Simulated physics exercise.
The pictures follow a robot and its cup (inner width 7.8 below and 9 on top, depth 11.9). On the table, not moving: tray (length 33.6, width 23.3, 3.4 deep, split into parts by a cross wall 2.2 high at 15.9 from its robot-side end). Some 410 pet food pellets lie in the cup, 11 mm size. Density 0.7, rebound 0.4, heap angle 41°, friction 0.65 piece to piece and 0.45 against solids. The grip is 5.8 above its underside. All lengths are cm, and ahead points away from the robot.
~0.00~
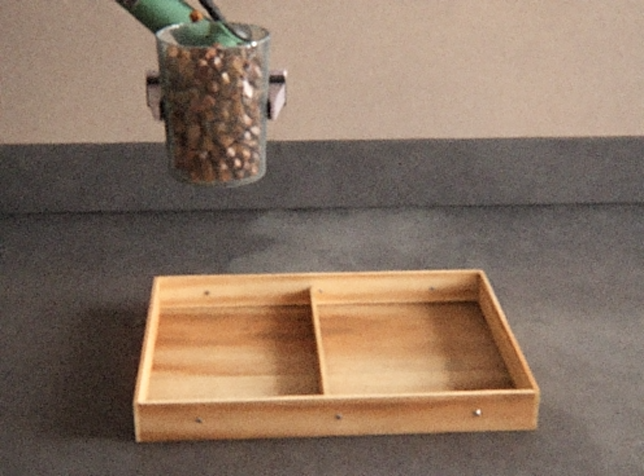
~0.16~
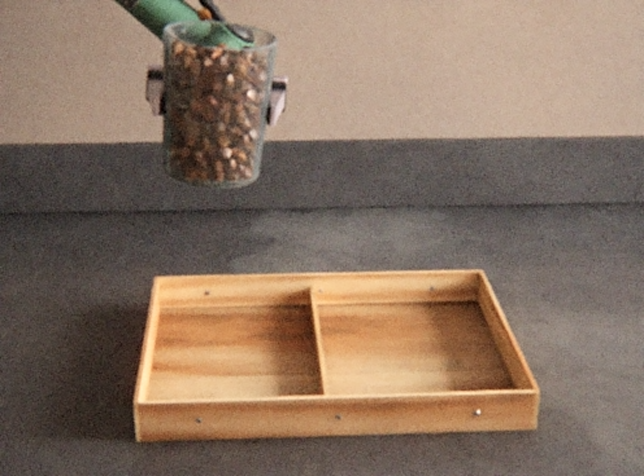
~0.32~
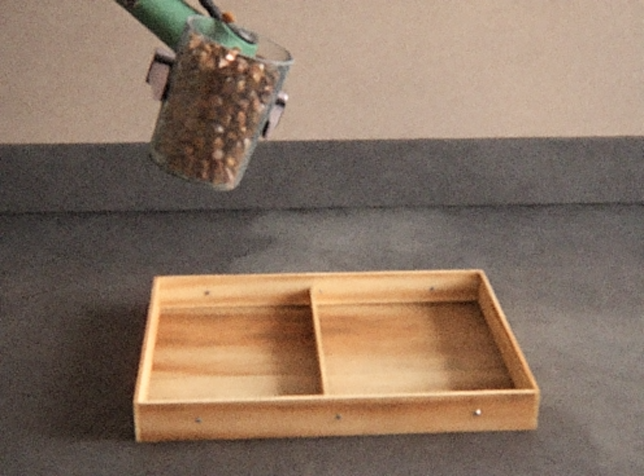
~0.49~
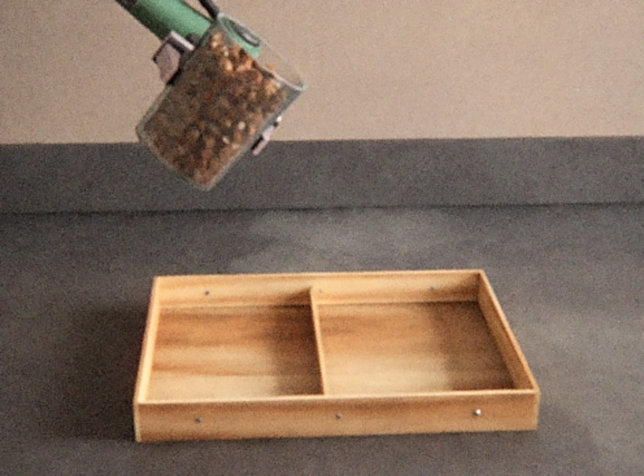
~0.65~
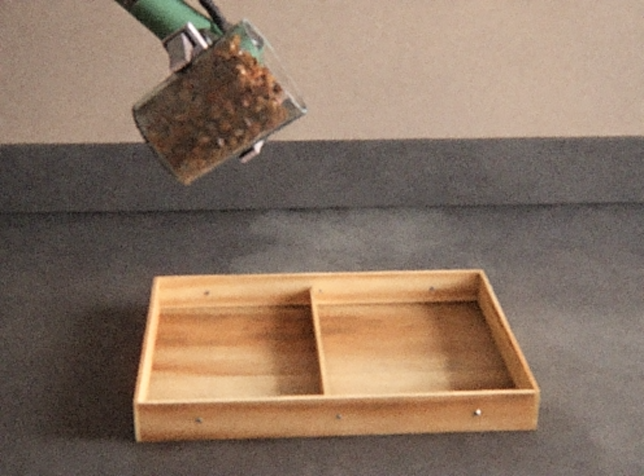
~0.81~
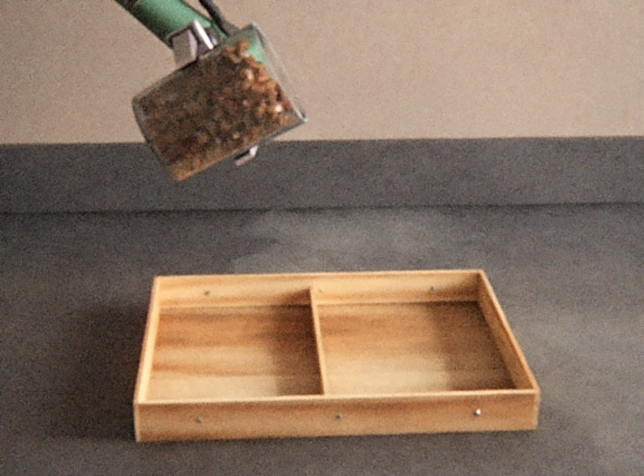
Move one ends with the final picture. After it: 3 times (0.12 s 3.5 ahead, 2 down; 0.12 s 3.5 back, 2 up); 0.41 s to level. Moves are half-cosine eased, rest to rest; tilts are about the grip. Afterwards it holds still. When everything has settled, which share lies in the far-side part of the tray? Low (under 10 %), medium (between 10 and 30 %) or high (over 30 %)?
Share in the far-side part of the tray: Low (under 10 %).
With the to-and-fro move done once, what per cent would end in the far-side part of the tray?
It would be near 5 per cent.
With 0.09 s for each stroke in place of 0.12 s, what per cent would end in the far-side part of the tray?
Then about 15 per cent.
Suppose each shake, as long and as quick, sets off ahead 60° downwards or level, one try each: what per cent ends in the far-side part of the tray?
Some 0 and 20 per cent.
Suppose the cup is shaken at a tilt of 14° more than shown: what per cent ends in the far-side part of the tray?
Some 20 per cent.
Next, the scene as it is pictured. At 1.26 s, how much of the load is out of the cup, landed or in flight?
Near 5 per cent so far.
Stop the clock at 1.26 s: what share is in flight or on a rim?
Some 1 per cent.
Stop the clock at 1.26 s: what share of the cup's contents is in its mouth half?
About 45 per cent.
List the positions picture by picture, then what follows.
The first picture shows the cup middle at (215, 106), level; upper third of the load around (214, 74), from x 170 to 260, top at y 15; 412 in the cup.
The second picture shows the cup middle at (216, 106), tilted 6° forward; upper third of the load around (216, 75), from x 175 to 265, top at y 15.
The third picture shows the cup middle at (216, 106), tilted 21° forward; upper third of the load around (219, 76), from x 160 to 275, top at y 15.
The fourth picture shows the cup middle at (216, 106), tilted 40° forward; upper third of the load around (222, 79), from x 150 to 280, top at y 40.
The fifth picture shows the cup middle at (217, 107), tilted 55° forward; upper third of the load around (225, 83), from x 145 to 280, top at y 40.
The sixth picture shows the cup middle at (217, 107), tilted 61° forward; upper third of the load around (224, 83), from x 145 to 285, top at y 45; 412 in the cup.
After 1.26 s, tilted 61° forward, highest piece 29 above the table; 387 in the cup, 18 in the far-side part, 1 in the robot-side part, 6 in flight or on a rim.
After 1.71 s, tilted 35° forward, highest piece 29 above the table; 382 in the cup, 25 in the far-side part, 3 in the robot-side part, 1 on the table or floor, 1 in flight or on a rim.
After 2.14 s, level, highest piece 32 above the table; 382 in the cup, 25 in the far-side part, 4 in the robot-side part, 1 on the table or floor.
After 3.19 s, level, highest piece 32 above the table; 382 in the cup, 25 in the far-side part, 4 in the robot-side part, 1 on the table or floor.
In the end, 382 in the cup, 25 in the far-side part, 4 in the robot-side part, 1 on the table or floor. That is 6 % in the far-side part of the tray.
